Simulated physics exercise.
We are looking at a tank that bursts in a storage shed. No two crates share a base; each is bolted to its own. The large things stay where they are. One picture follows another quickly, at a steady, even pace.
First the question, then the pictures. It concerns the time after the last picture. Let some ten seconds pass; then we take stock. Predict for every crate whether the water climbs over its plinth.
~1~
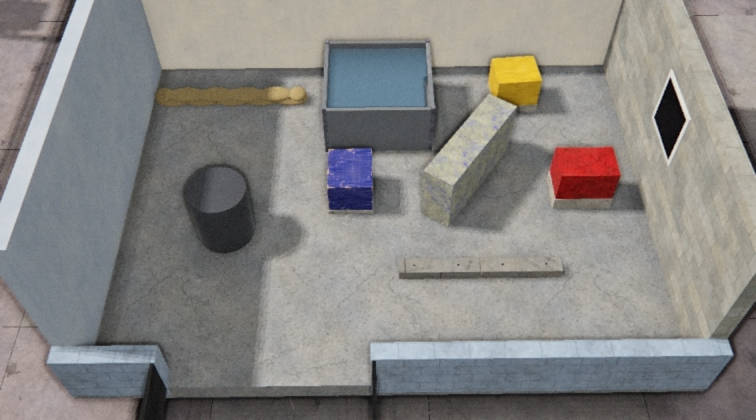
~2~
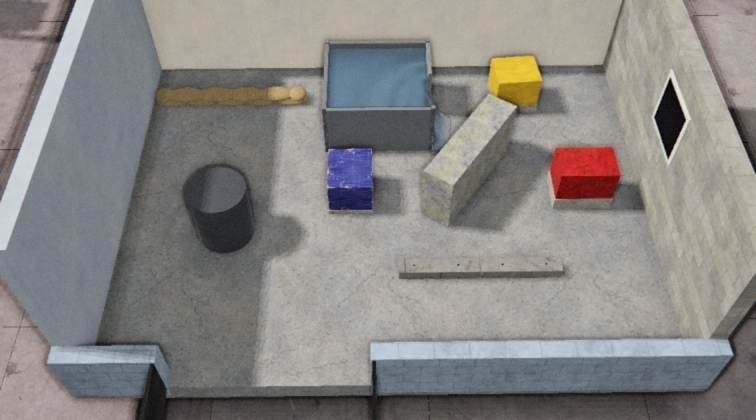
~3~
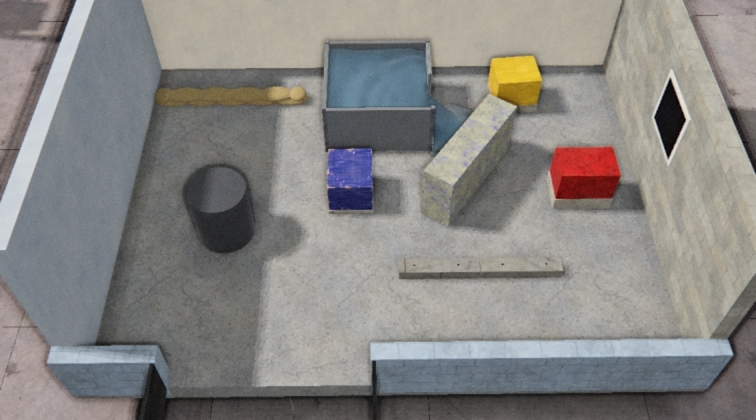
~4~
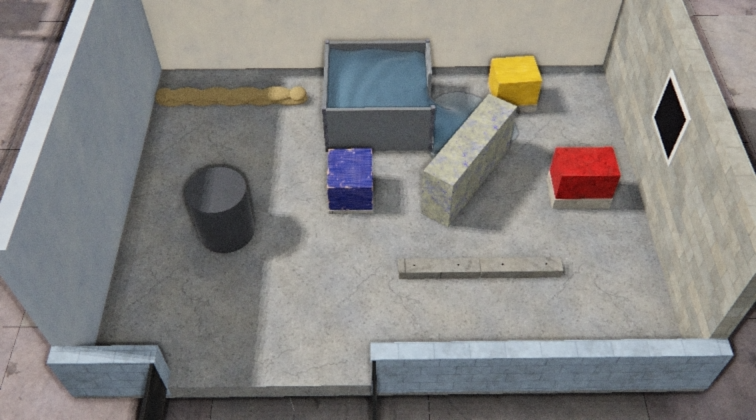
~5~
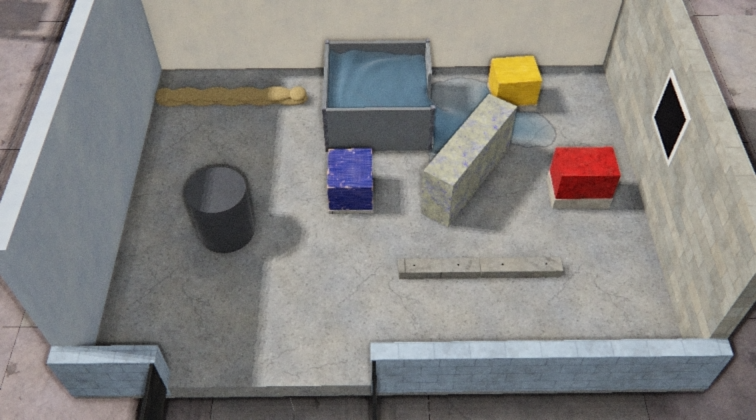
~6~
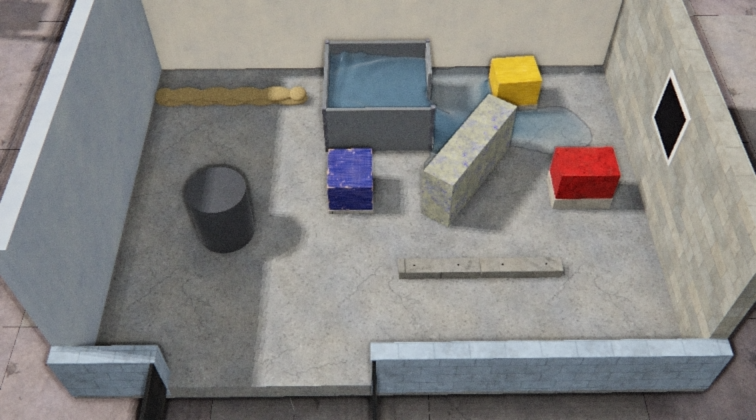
My prediction: Yellow crate: Reached by water. Blue crate: Reached by water. Red crate: Kept safe.
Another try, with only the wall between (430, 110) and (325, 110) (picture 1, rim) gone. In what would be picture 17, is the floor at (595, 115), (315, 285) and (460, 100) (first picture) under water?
Read off point by point, the answer is not soaked, soaking, soaking.
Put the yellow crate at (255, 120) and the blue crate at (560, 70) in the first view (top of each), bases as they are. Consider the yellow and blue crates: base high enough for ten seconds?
I reckon yellow crate is missed, while blue crate is hit by the flood.
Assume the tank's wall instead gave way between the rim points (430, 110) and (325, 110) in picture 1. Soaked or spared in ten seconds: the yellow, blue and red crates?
Going through them, the yellow is never reached, the blue gets reached and the red is never reached.
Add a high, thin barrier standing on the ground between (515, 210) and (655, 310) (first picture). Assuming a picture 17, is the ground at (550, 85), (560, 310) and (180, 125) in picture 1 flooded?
Taking the three spots in order: Soaked, spared, spared.
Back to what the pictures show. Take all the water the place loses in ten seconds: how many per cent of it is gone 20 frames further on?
Roughly 15 percent of it.
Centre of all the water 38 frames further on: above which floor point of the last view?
It's close to (441, 161).
A moment on, water covers 15 % of the floor; the yellow crate water round its plinth, the blue crate water round its plinth, the red crate water round its plinth.
Next, water covers 30 % of the floor; the yellow crate water round its plinth, the blue crate water round its plinth, the red crate water round its plinth.
Then, water covers 50 % of the floor; the yellow crate water round its plinth, the blue crate water round its plinth, the red crate water round its plinth.
Later, water covers 65 % of the floor; the yellow crate water round its plinth, the blue crate water round its plinth, the red crate water round its plinth.
In the end, water covers 90 % of the floor; the yellow crate was topped, the blue crate was topped, the red crate stayed above the water.
